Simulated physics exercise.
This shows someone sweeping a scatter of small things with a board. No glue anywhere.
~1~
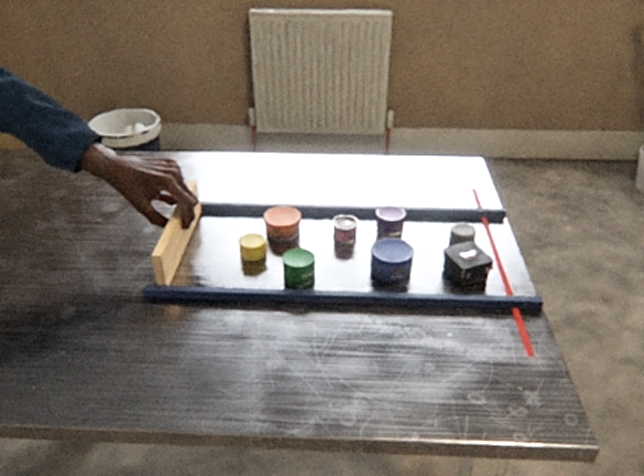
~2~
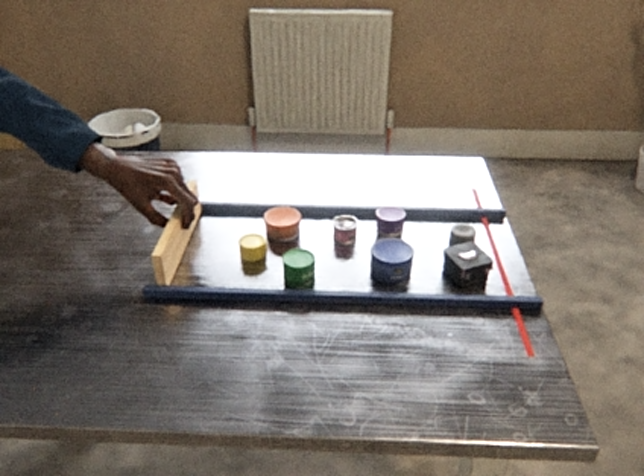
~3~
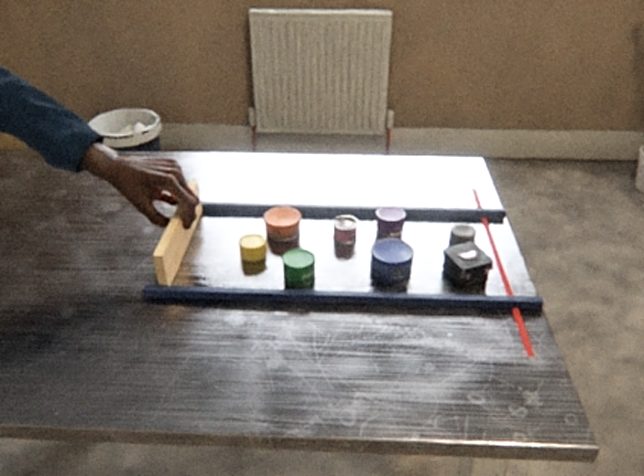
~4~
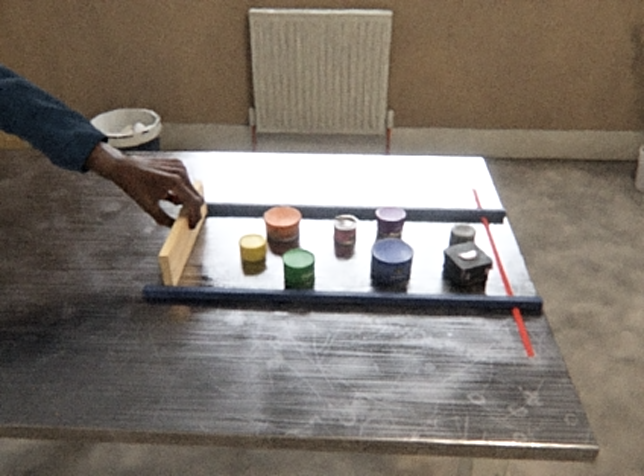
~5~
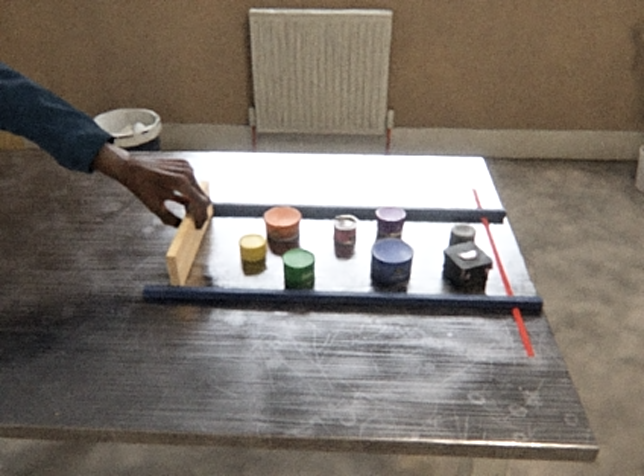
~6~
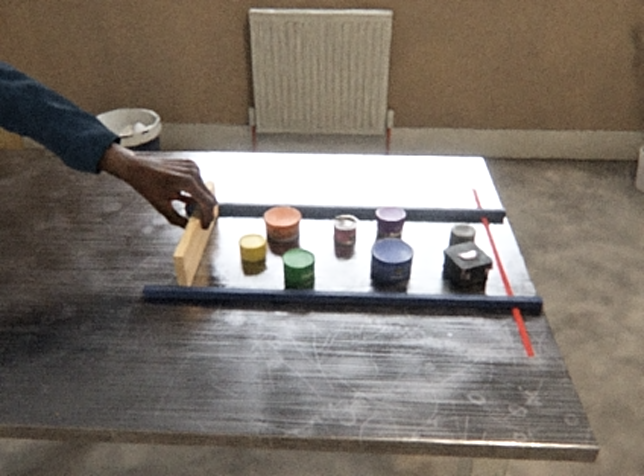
Hand sliding a wooden board slightly rightward between two dark rails on a table, small colourful pots ahead of it staying still.
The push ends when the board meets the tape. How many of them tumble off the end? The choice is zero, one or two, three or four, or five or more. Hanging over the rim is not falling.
The number that fall off is five or more.
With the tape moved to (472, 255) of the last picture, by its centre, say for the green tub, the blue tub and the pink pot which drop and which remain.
The green tub survives, the blue tub holds on, the pink pot holds on.
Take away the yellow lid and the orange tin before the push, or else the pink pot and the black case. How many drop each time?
Fallen: 2, and 3 in the other try.
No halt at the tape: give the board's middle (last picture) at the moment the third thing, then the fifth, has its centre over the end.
About (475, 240), then (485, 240).
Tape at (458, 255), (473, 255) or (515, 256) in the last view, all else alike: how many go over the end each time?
It would be 1, 2 and 8.
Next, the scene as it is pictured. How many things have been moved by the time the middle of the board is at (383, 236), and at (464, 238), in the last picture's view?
7 and 8.
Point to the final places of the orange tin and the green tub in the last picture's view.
Near (510, 230) and (527, 279).
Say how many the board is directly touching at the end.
That makes 3.
A little later, none off yet; grey lid at rest near (462, 237); black case at rest near (466, 265); purple pot at rest near (390, 221).
When it is over, the number that fall off is five or more; down, pink pot, blue tub, purple pot, black case and grey lid.
